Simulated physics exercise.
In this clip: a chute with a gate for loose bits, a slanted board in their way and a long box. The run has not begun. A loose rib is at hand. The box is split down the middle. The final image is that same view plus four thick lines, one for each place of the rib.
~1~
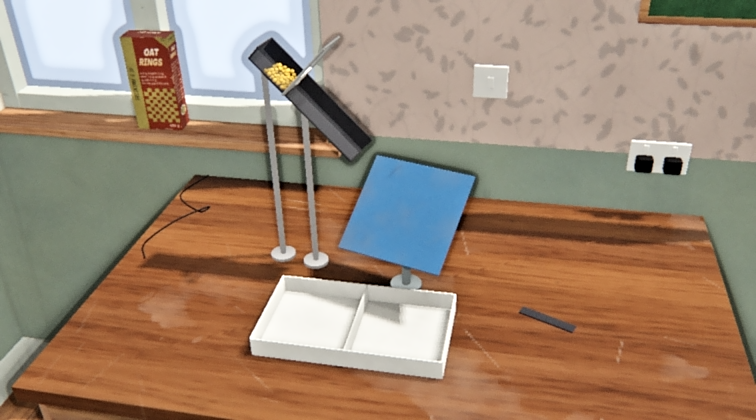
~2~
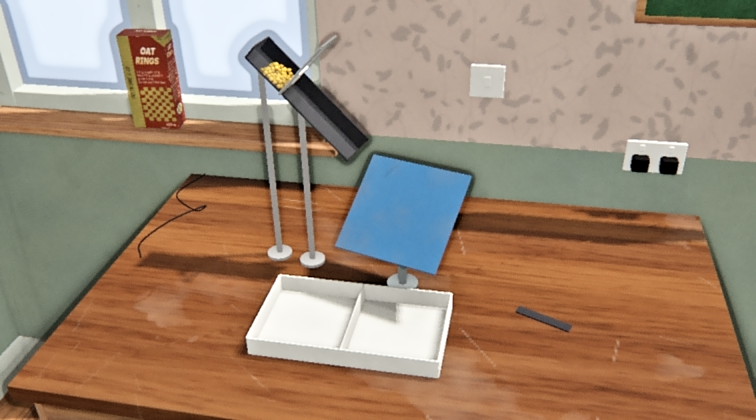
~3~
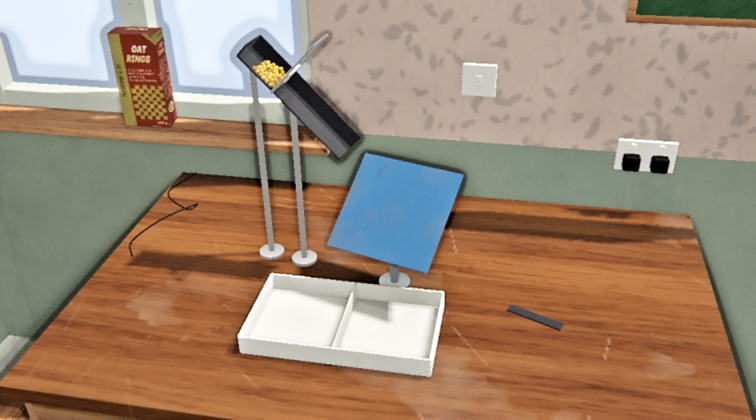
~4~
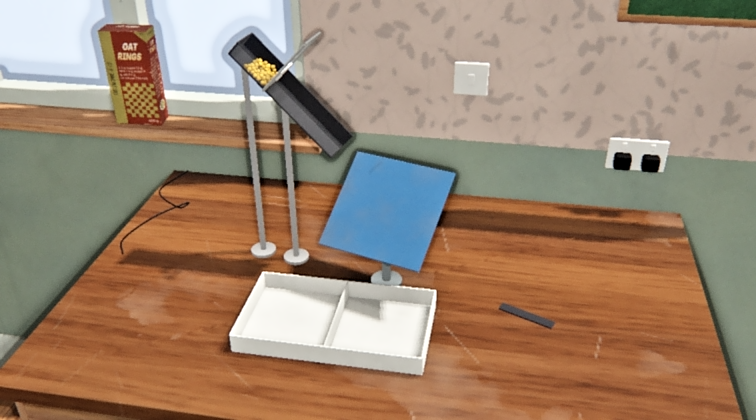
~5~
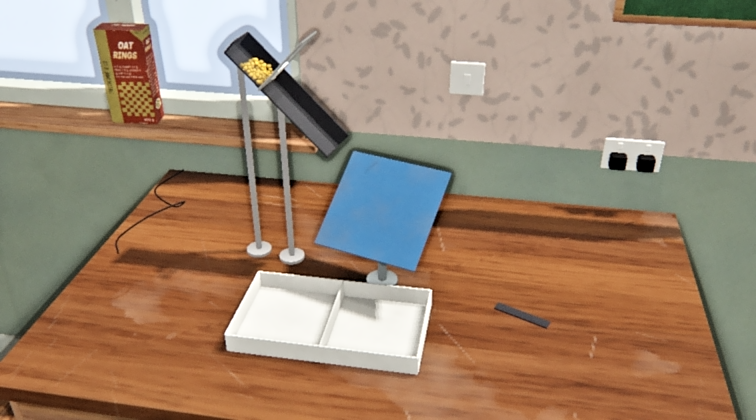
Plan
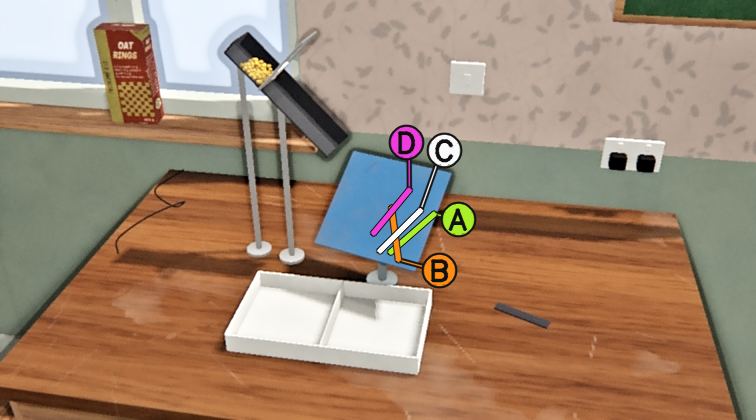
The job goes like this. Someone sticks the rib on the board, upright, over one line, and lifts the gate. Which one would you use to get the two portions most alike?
Line D.
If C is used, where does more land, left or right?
Right.
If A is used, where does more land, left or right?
More lands on the right.
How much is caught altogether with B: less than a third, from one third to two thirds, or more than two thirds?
It is more than two thirds.
On the marked copy, line A from (434, 214) to (390, 252); line B from (391, 207) to (398, 259); line C from (420, 210) to (379, 250); line D from (409, 190) to (373, 233).
Choosing A, of what is caught, a small part in the left half, nearly all in the right.
Choosing B, of what is caught, a small part in the left half, most in the right.
Choosing C, of what is caught, about a quarter in the left half, most in the right.
Choosing D, of what is caught, about half in the left half, about half in the right.
